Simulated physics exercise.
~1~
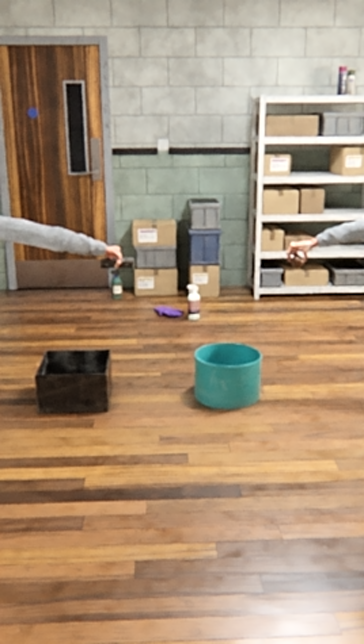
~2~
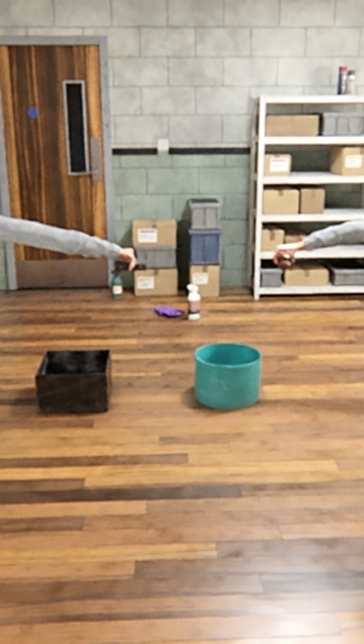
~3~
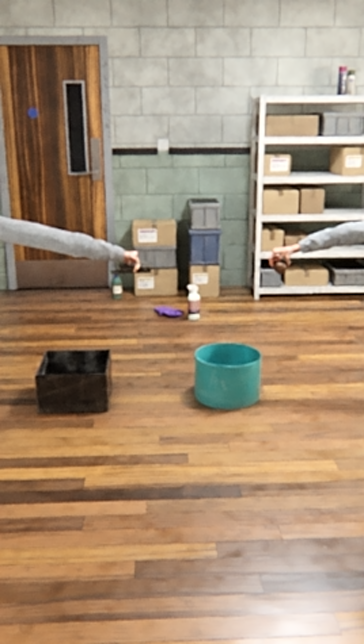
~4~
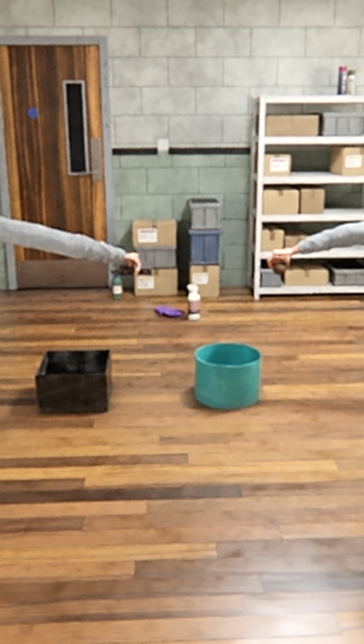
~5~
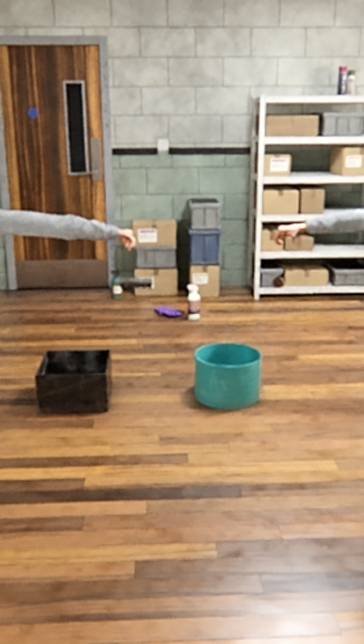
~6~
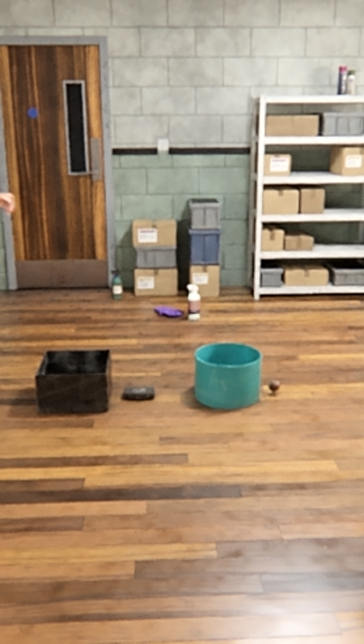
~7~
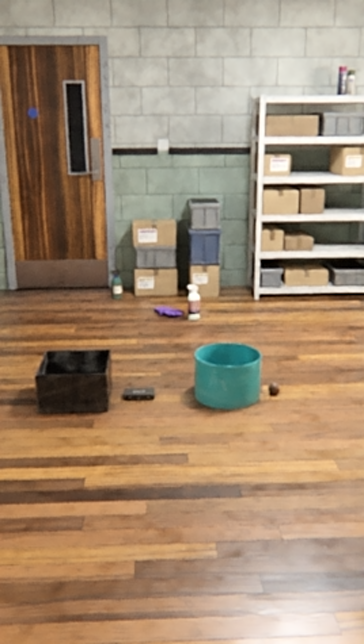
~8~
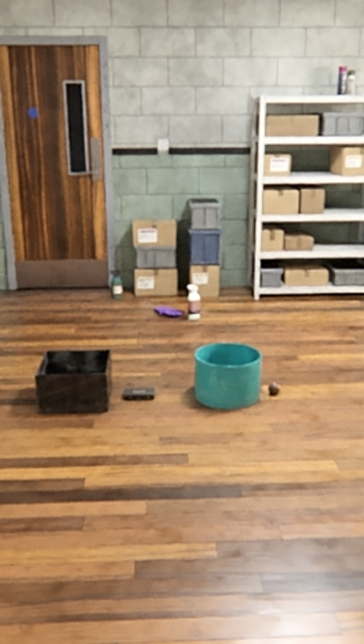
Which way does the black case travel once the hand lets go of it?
It moves down, dropping to the wooden floor beside the black basket.
